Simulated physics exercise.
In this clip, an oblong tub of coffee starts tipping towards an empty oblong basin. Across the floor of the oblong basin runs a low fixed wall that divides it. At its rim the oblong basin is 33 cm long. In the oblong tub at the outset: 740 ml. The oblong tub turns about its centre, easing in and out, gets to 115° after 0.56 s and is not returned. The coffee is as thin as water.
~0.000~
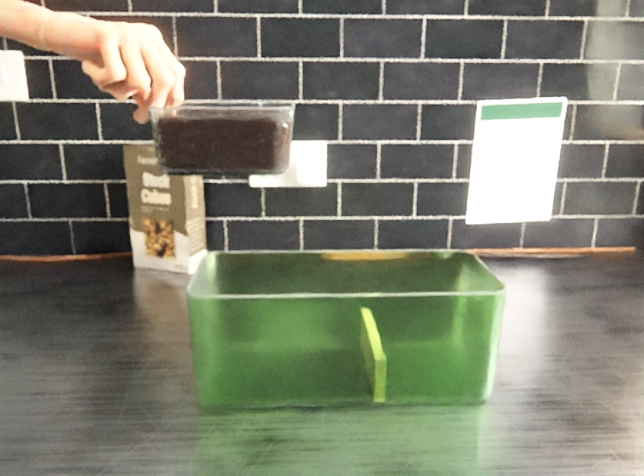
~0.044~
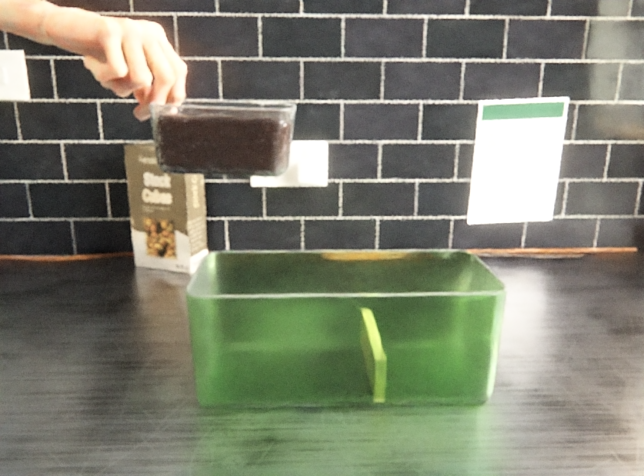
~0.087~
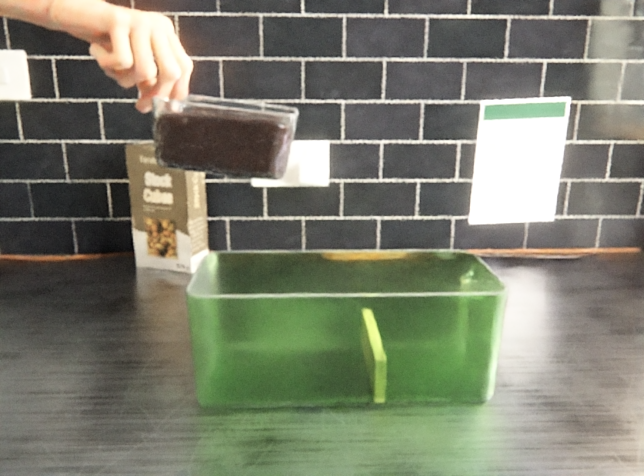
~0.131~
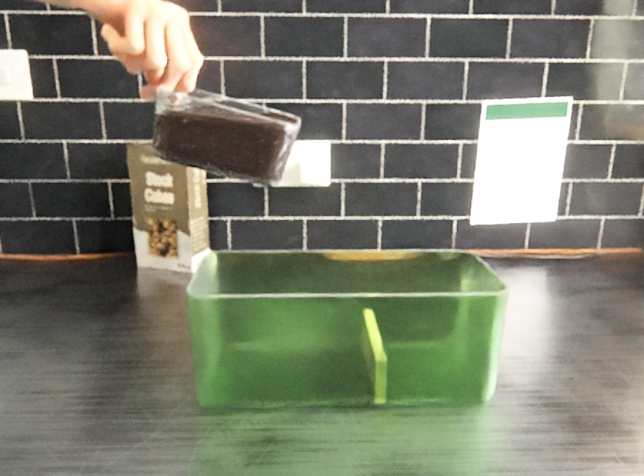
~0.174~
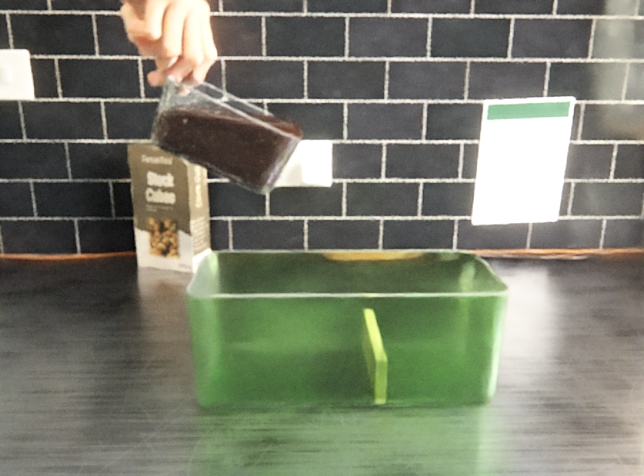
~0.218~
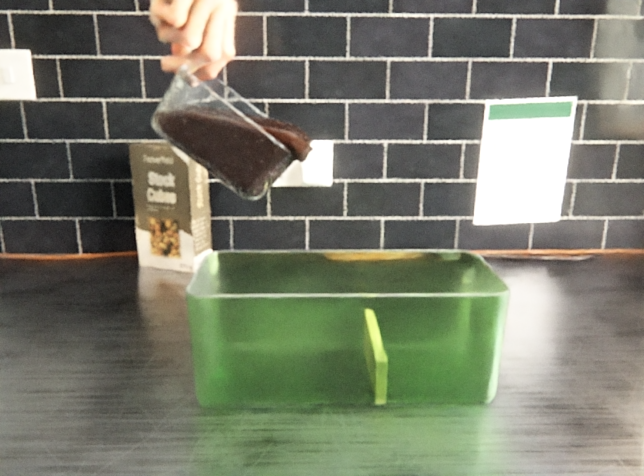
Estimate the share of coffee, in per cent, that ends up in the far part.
About 9 per cent.
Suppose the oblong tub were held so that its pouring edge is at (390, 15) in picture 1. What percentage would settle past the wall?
It would then come to around 75 percent.
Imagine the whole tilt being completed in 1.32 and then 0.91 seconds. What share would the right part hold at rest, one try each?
I'd expect close to 35 per cent and then close to 25 per cent.
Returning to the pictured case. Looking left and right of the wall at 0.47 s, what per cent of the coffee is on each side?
Roughly 46 sits left and 3 sits right.
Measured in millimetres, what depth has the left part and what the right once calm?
I'd say close to 24 mm on the left, close to 4 mm on the right.
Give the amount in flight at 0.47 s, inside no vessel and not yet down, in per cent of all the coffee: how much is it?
About 42 per cent.
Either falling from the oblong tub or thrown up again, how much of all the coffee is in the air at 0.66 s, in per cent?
I'd put it at about 6 per cent of the liquid.
By 0.47 s the tilt is 108° and 7 per cent is still to pour, 46 is left of the wall and 3 right of it.
By 0.66 s the tilt is 115° and 0 per cent is still to pour, 83 is left of the wall and 6 right of it.
By 0.85 s the tilt is 115° and 0 per cent is still to pour, 80 is left of the wall and 8 right of it.
By 1.06 s the tilt is 115° and 0 per cent is still to pour, 82 is left of the wall and 9 right of it.
At rest 82 per cent lies left of the wall, 9 right of it and 9 outside.
